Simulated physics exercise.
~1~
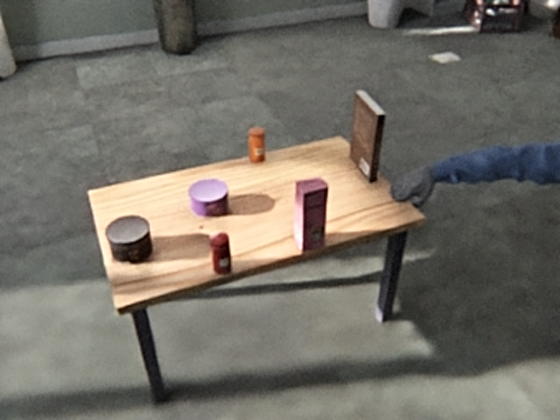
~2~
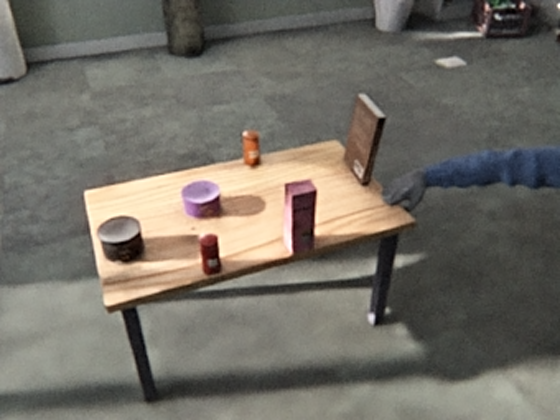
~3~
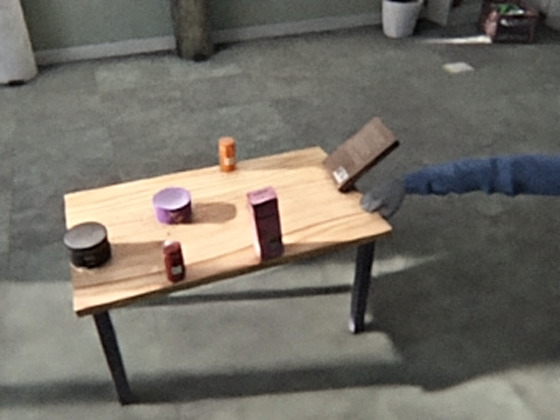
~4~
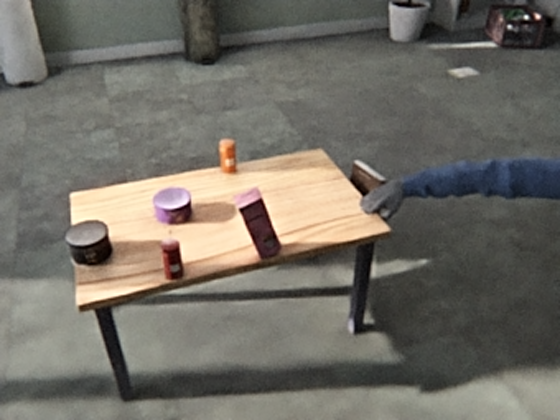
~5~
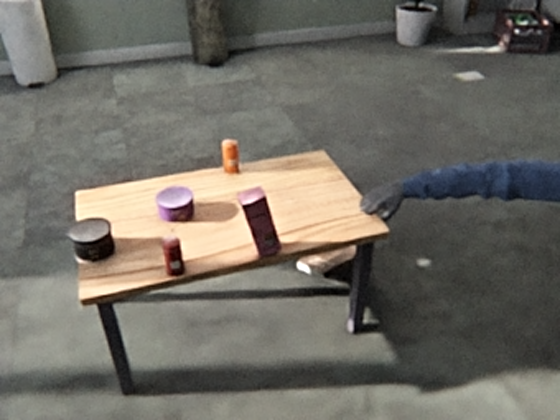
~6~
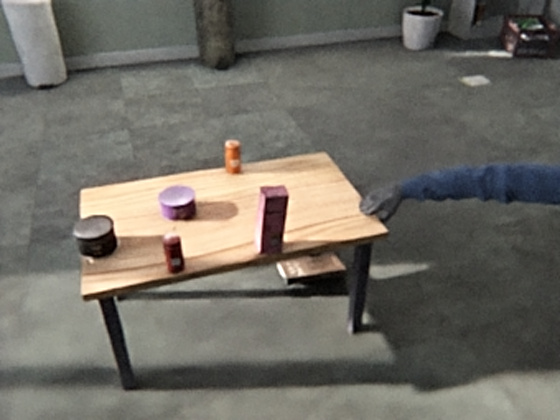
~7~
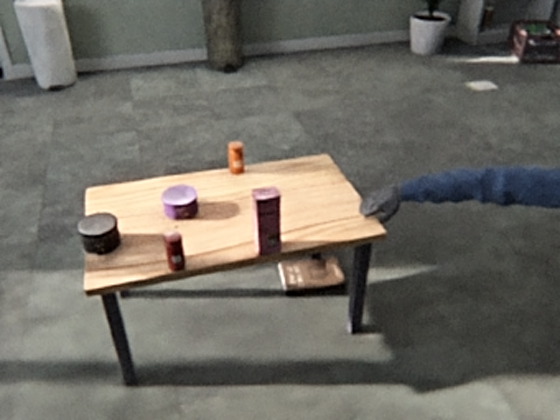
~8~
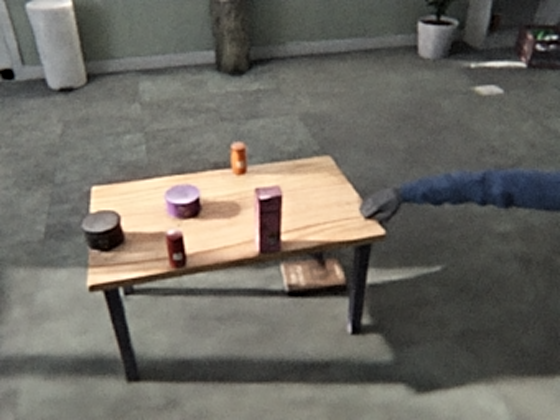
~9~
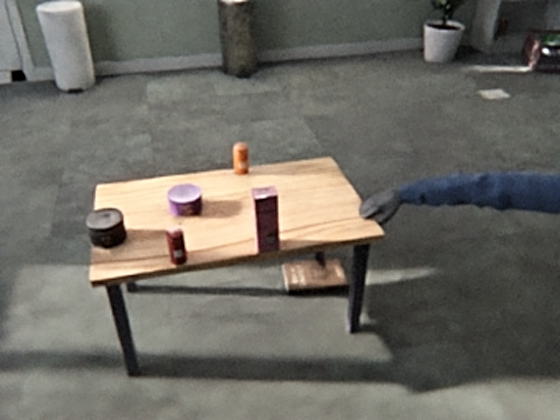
In a grey-floored room, a wooden side table holds a black tub, a purple tub, a red shaker, an orange shaker, a pink carton and an upright brown book, while a blue-sleeved arm with a dark gloved hand reaches to its right edge. The table shifts left, and the book leans over to the right. It tips off the right end and drops past the hand as the pink carton tilts. The book lands on the floor beneath the table, and the carton rocks back upright. Finally, the hand stays at the edge, with the other five items still standing on top.
